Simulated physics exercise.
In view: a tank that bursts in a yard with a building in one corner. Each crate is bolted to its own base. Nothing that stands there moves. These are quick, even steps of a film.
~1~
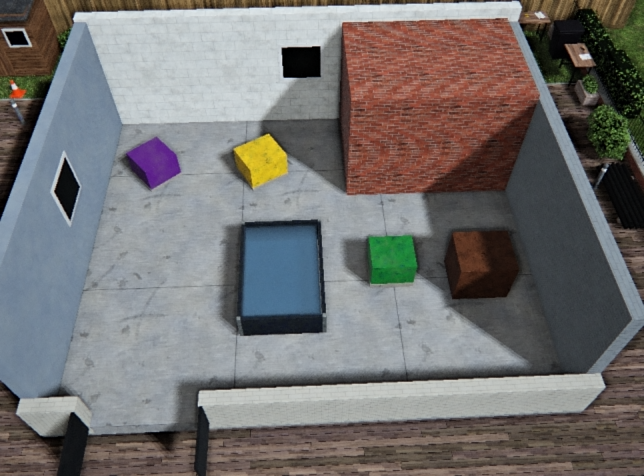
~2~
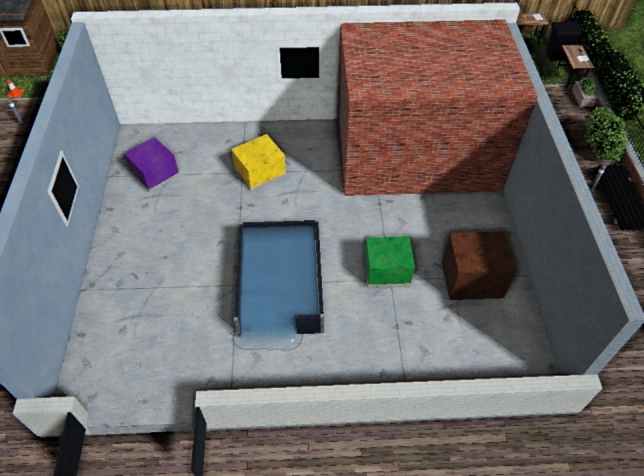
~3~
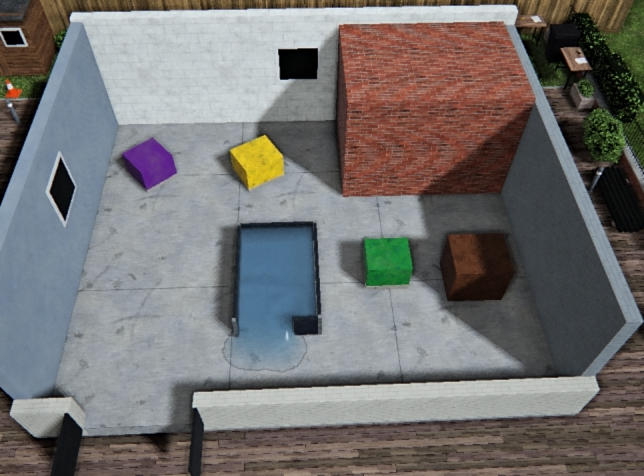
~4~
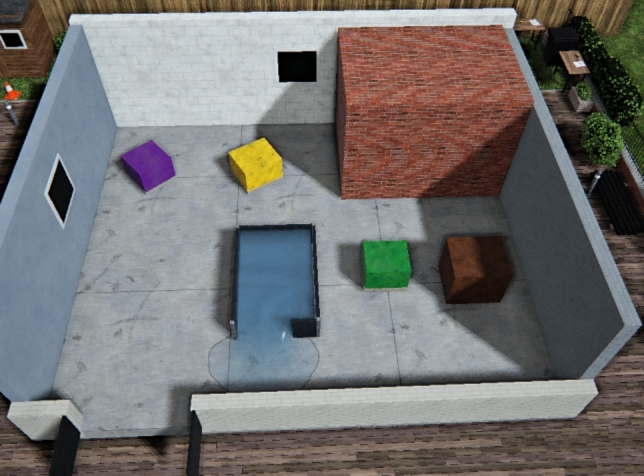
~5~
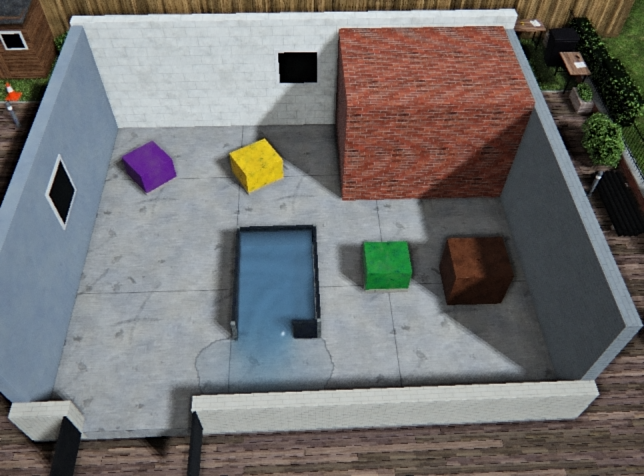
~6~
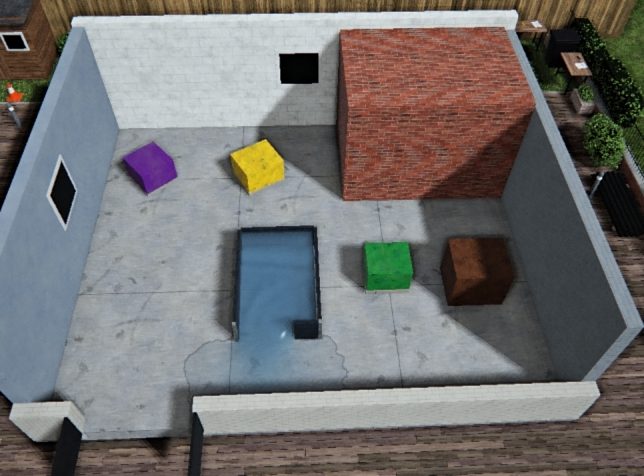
A walled yard with a grey paved floor and a red brick block in its back right corner is seen from high above. A dark-rimmed tank of blue water sits near the middle, with purple and yellow boxes behind it to the left and green and brown ones to its right. The tank's near side opens and water pours out, spreading across the paving towards the low front wall, while the view shifts very slightly.
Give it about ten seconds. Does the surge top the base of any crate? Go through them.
In the end: The green crate keeps dry; the purple crate keeps dry; the yellow crate keeps dry.
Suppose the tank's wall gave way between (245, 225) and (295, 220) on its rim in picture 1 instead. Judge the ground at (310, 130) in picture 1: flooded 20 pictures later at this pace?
At that place: Awash.
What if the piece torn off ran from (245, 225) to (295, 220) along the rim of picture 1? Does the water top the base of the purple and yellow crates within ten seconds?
Then: Purple gets wet, yellow ends up wet.
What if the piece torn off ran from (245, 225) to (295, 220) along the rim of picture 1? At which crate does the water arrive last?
I say the one in green.
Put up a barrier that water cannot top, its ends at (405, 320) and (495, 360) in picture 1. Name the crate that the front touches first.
It is the green crate.
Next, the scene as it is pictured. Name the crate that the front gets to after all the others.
That is the yellow crate.
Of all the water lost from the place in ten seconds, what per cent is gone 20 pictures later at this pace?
Some 45 per cent.
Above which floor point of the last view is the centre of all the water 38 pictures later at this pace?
Close to (296, 323).
A moment on, water covers 10 % of the floor; the green crate not reached, the purple crate not reached, the yellow crate not reached.
Next, water covers 20 % of the floor; the green crate not reached, the purple crate not reached, the yellow crate not reached.
Then, water covers 35 % of the floor; the green crate water round its plinth, the purple crate not reached, the yellow crate not reached.
Later, water covers 50 % of the floor; the green crate water round its plinth, the purple crate water round its plinth, the yellow crate not reached.
In the end, water covers 65 % of the floor; the green crate stayed above the water, the purple crate stayed above the water, the yellow crate stayed above the water.
